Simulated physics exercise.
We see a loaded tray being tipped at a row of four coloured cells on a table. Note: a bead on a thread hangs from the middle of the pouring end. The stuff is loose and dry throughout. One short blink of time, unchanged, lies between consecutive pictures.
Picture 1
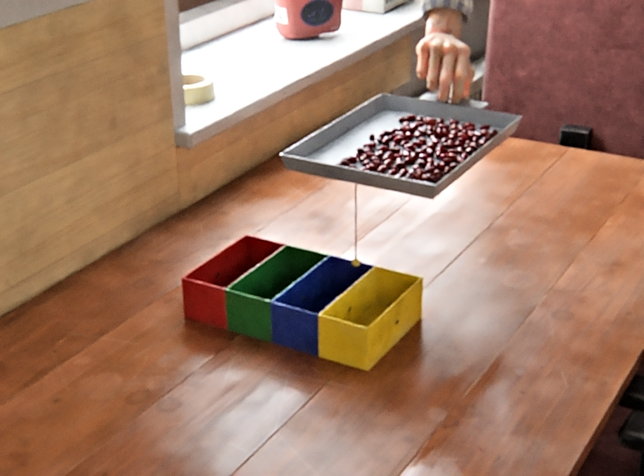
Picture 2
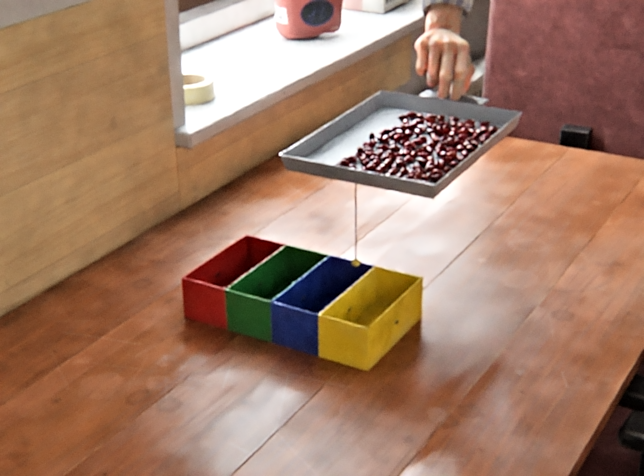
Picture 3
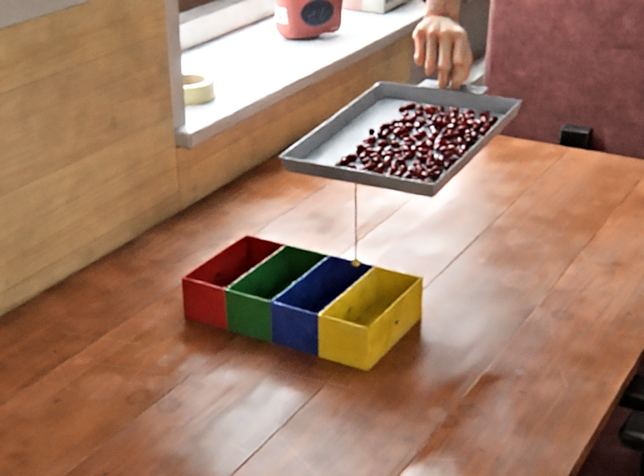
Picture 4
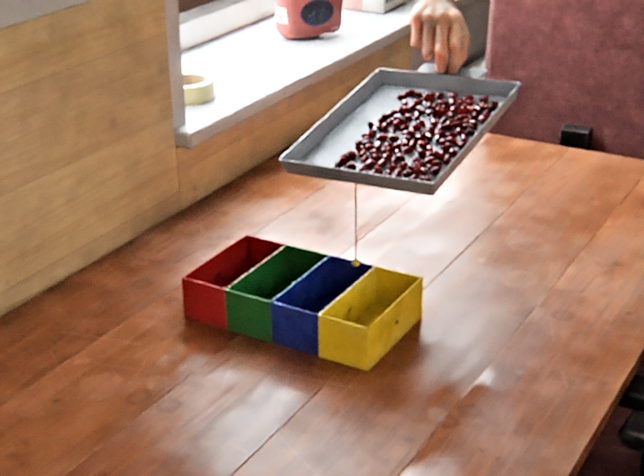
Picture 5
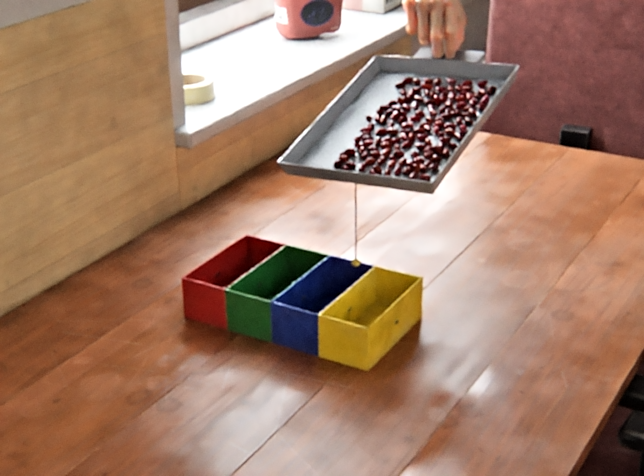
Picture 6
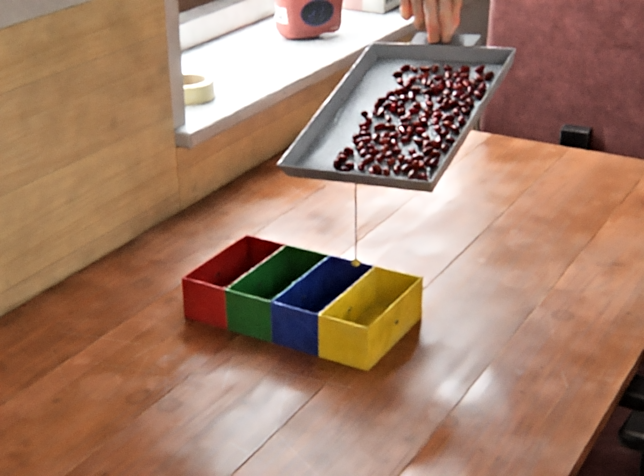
On a wooden table by a window, a hand held a gray tray of dark red beans above red, green, blue and yellow compartments, then gradually raised its back edge, tilting it toward the viewer.
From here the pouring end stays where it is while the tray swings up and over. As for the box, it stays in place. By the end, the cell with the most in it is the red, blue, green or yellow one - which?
The green one.
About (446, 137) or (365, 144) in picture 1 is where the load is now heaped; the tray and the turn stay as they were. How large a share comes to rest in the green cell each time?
About 50 % and 60 %.
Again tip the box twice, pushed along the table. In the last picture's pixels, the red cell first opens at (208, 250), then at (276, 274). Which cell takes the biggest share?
Try 1: That blue cell. Try 2: The red cell.
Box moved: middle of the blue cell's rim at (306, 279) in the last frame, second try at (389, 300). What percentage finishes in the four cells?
Estimate: 90 % first, 70 % second.
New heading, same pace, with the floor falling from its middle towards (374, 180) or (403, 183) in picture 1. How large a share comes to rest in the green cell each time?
I'd expect around 10 in a hundred first and around 0 in a hundred second.
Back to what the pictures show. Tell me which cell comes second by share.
Rank 2: The blue cell.
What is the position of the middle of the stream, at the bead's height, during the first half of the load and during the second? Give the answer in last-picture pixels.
At about (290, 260), then at (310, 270).
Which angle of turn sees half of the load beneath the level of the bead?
Around 110° at that moment.
Soon after the last picture, tray tipped steeply; nearly all on the tray; a stray few falling or outside the box.
A little later, tray tipped past a quarter turn; about half on the tray; about a quarter in the green cell; a small part in the blue cell; a small part in the red cell; a stray few in the yellow cell; about a quarter falling or outside the box.
Later still, tray tipped past a quarter turn; about half in the green cell; about a third in the blue cell; a small part in the yellow cell; a small part in the red cell; a stray few falling or outside the box.
At rest, tray tipped past a quarter turn; about half in the green cell; about a third in the blue cell; a small part in the yellow cell; a small part in the red cell; a stray few outside the box.
